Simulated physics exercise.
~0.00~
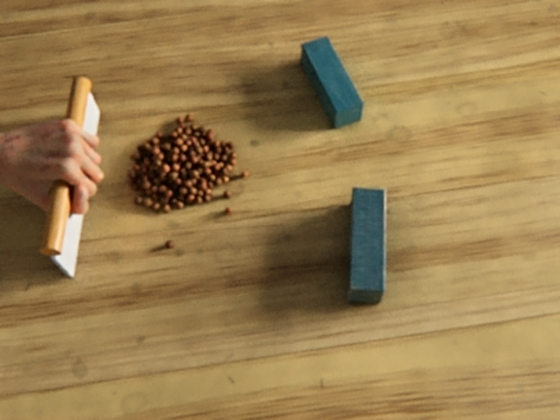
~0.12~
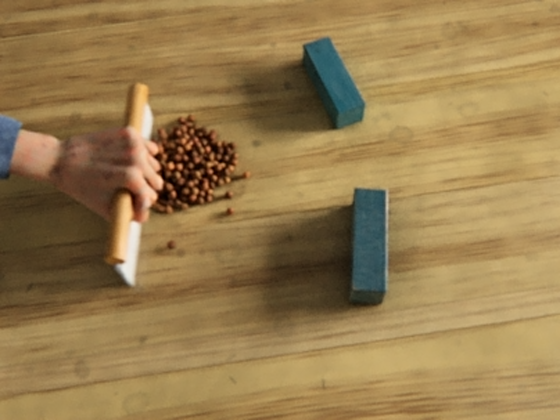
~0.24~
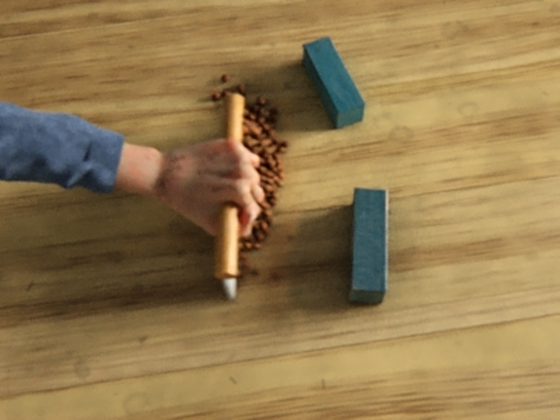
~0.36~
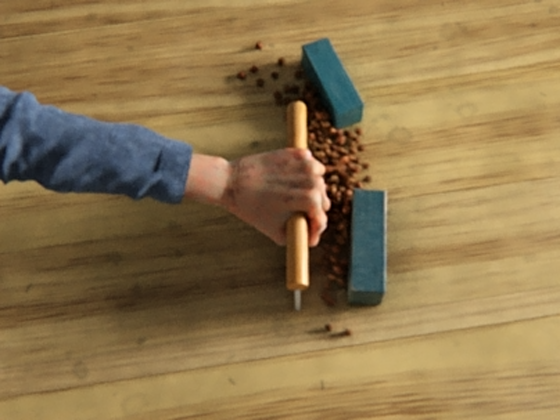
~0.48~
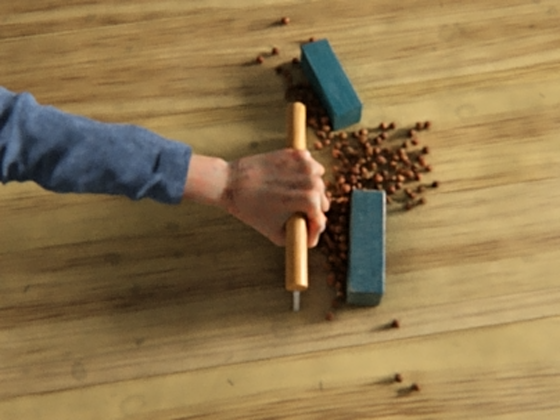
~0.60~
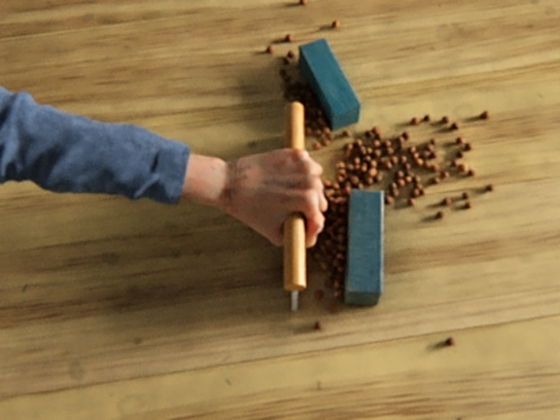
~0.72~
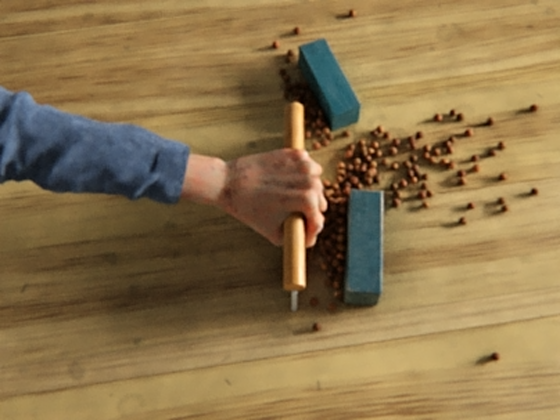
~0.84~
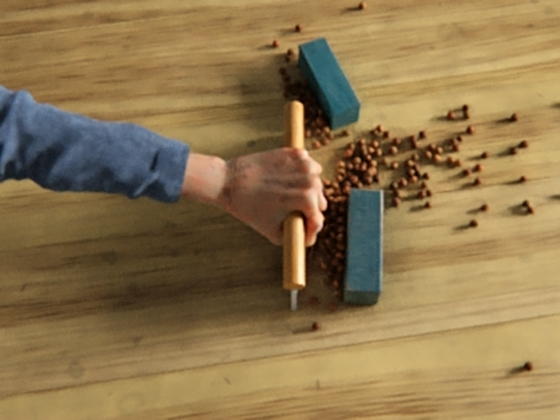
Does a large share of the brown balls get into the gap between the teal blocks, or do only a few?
A large share gets into or through the gap, with many scattering out to the right. Plenty of others stay held up between the scraper and the blocks.
